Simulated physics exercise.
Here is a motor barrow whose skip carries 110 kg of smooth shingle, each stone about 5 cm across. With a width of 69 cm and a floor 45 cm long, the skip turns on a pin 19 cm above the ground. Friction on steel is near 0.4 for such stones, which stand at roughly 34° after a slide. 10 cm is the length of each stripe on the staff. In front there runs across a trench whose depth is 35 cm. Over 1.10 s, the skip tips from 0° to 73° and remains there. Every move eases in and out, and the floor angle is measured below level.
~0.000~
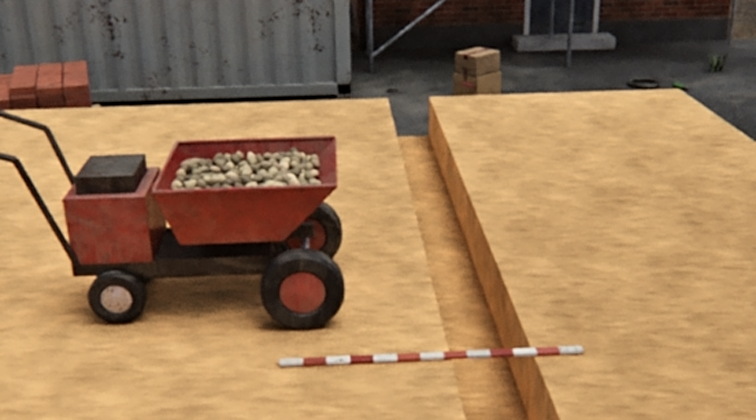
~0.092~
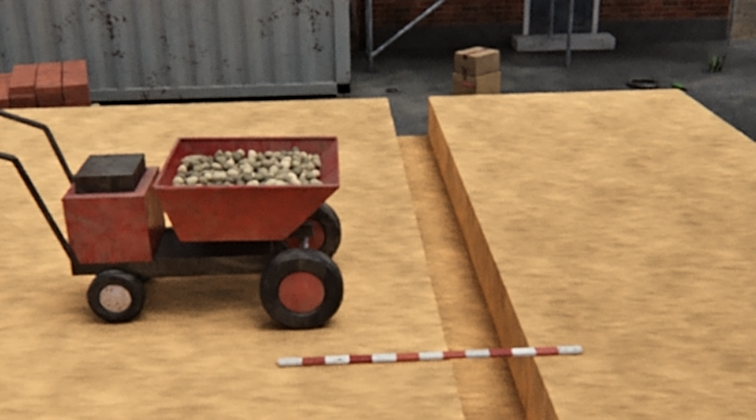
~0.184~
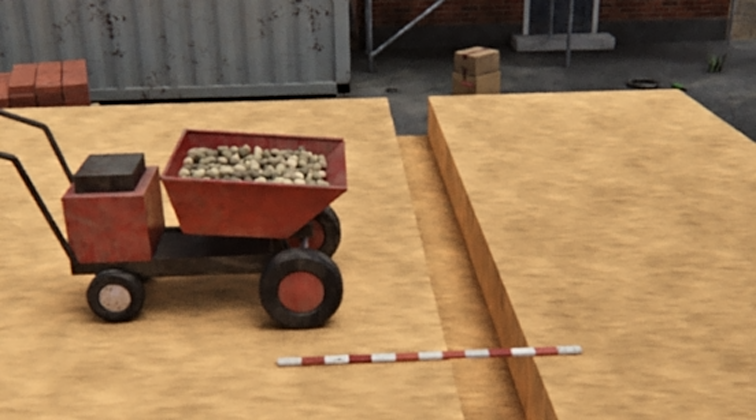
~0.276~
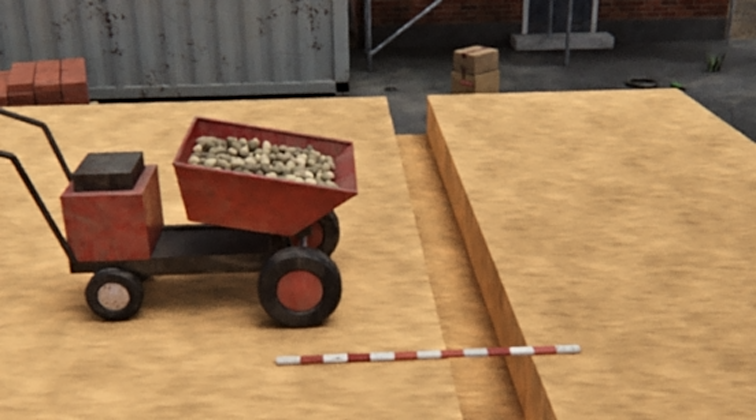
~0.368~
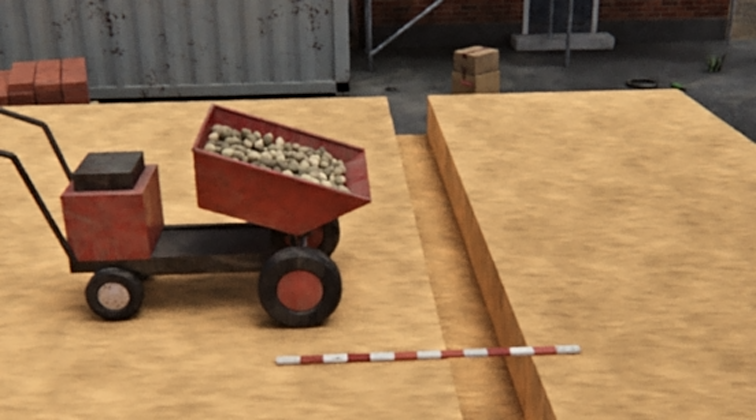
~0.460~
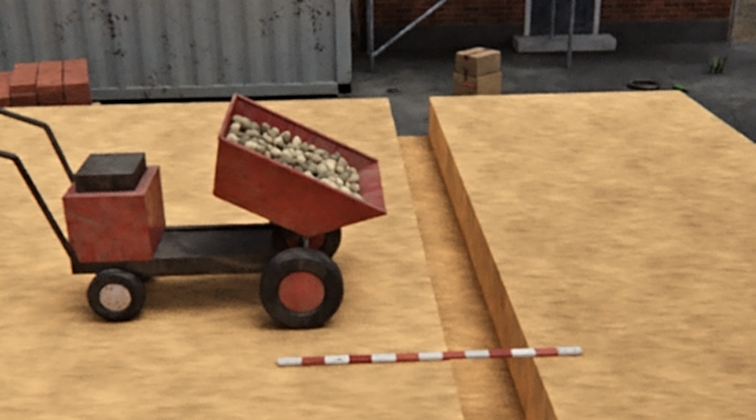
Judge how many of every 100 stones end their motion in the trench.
I would put it near 100 out of 100.
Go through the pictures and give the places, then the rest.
In the first picture, the skip is at 0°, its lip at (337, 186); the top of the load is at (254, 165).
In the second picture, lip at (339, 187), floor tilted 1°, highest stones at (239, 163); the stones move at 0.2 m/s on average.
In the third picture, lip at (347, 189), floor tilted 5°, highest stones at (219, 159); the stones move at 0.5 m/s on average.
In the fourth picture, lip at (357, 193), floor tilted 11°, highest stones at (212, 150); the stones move at 0.6 m/s on average.
In the fifth picture, lip at (371, 201), floor tilted 19°, highest stones at (220, 138); the stones move at 0.7 m/s on average.
In the sixth picture, lip at (386, 214), floor tilted 28°, highest stones at (240, 127); the stones move at 0.8 m/s on average.
After 0.8 s the floor is at 61°; 100 % in the skip; the foremost stones are at (420, 244).
After 1.2 s the floor is at 73°; 41 % in the skip, 3 % short of the trench, 55 % in the trench; the foremost stones are at (503, 333).
After 1.5 s the floor is at 73°; 7 % in the skip, 2 % short of the trench, 91 % in the trench; the foremost stones are at (508, 311).
After 3.5 s the floor is at 73°; 0 % in the skip, 100 % in the trench; the foremost stones are at (520, 320).
